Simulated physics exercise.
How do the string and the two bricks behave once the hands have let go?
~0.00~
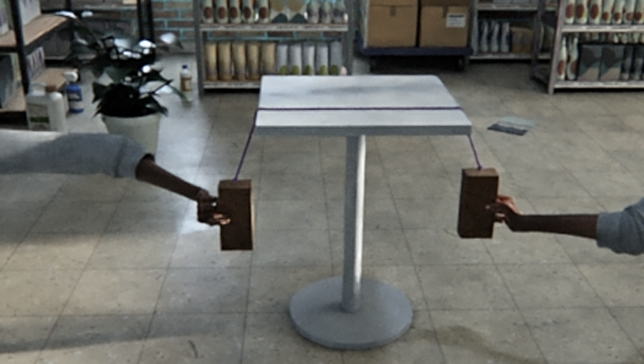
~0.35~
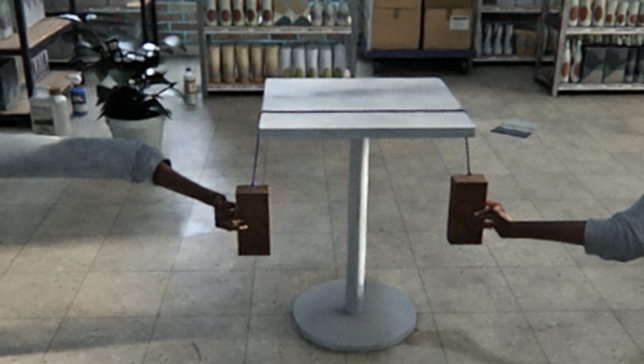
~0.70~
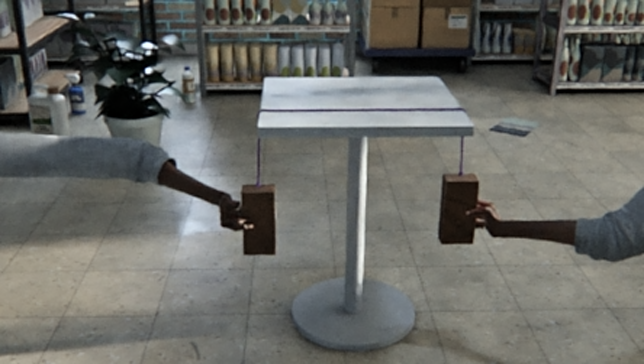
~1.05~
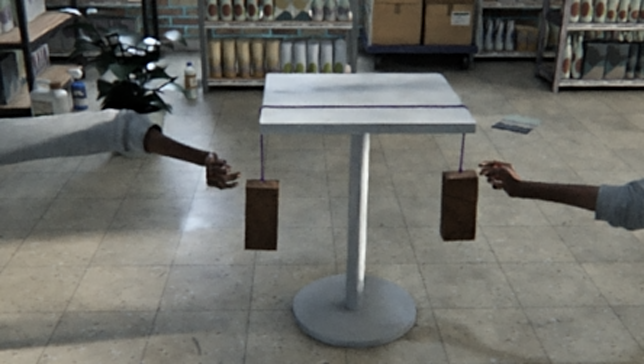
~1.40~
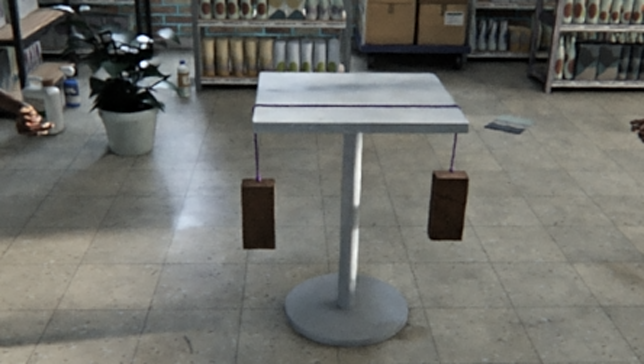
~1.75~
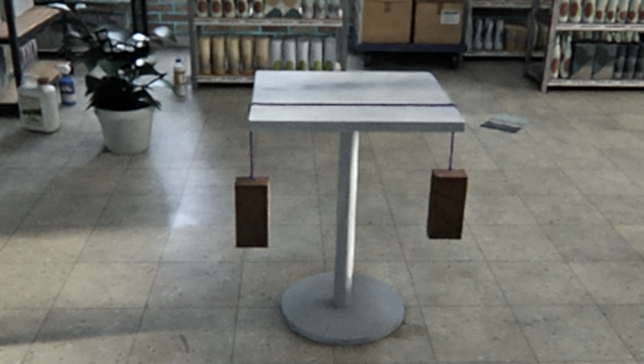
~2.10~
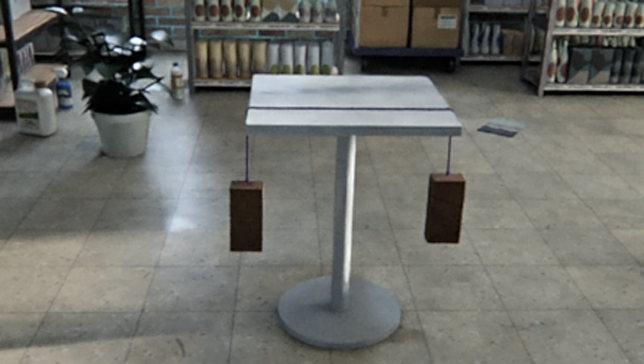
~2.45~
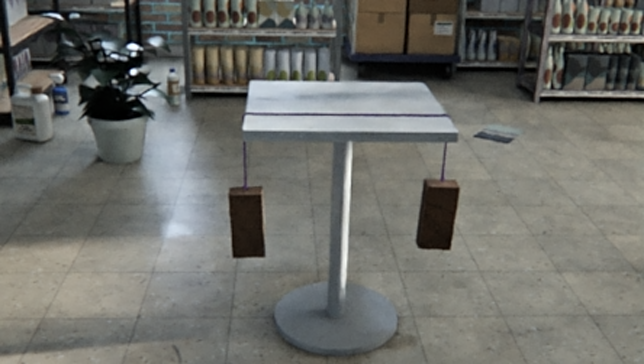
The string hangs still across the table, and neither brick pulls the other up or down.
